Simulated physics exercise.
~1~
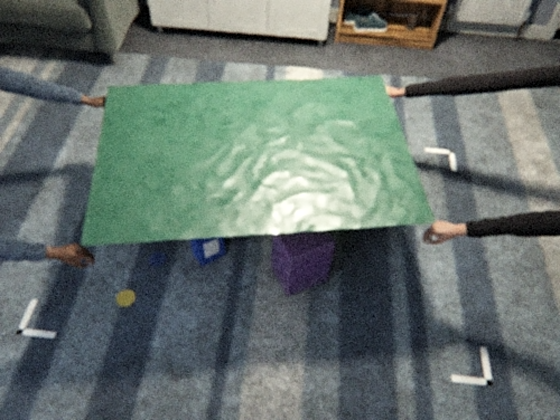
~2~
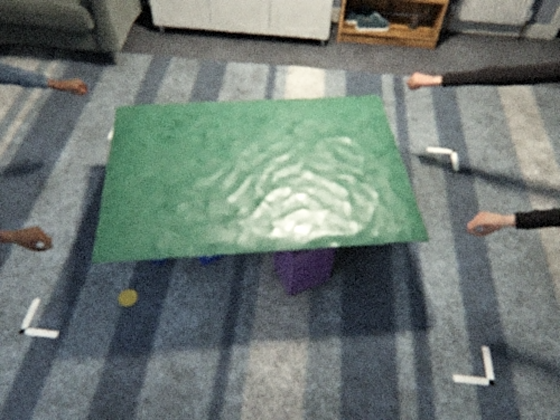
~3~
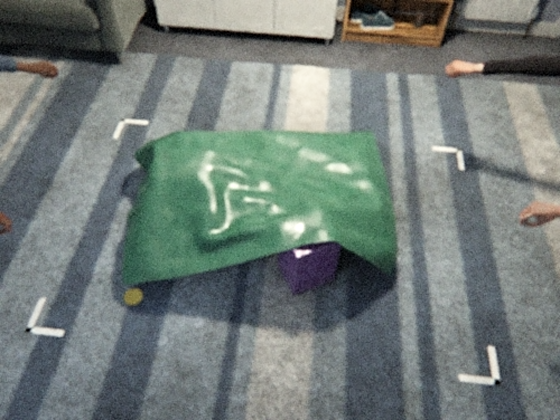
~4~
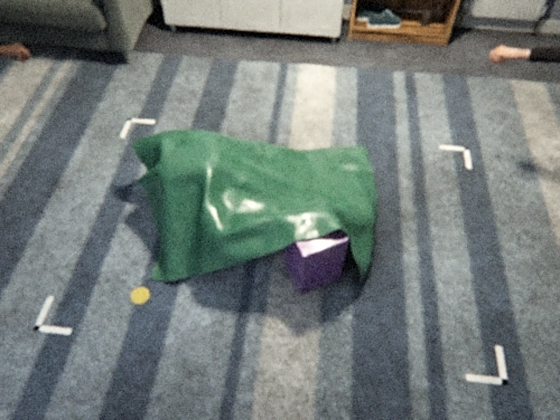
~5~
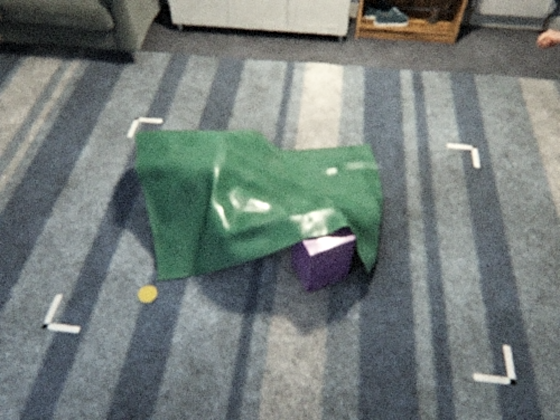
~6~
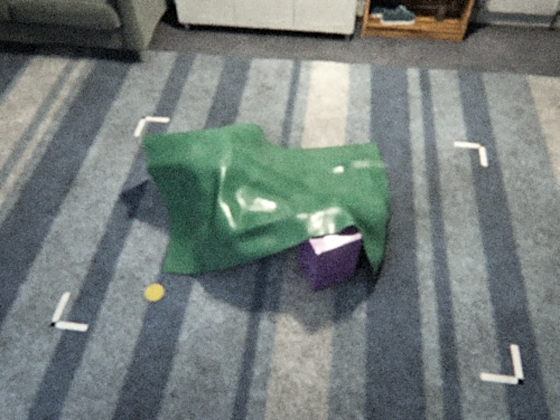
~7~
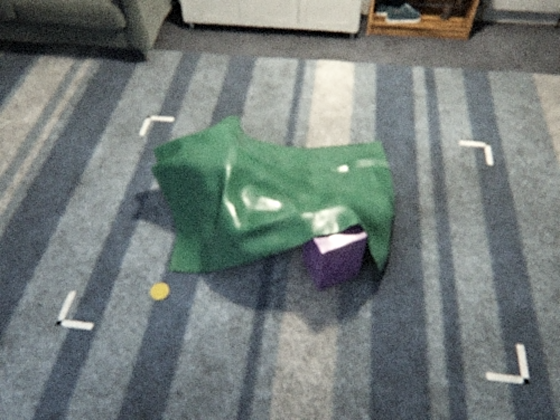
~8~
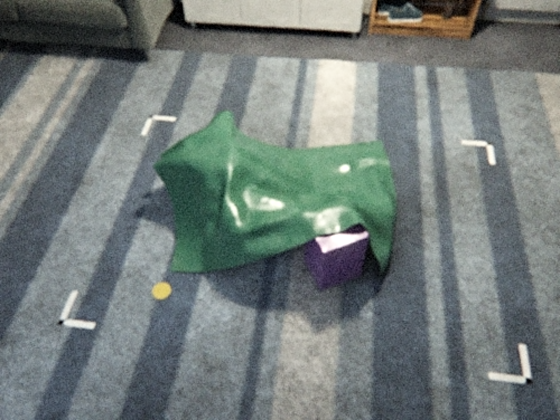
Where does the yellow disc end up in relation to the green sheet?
The yellow disc stays uncovered on the carpet, just outside the lower left edge of the fallen sheet.
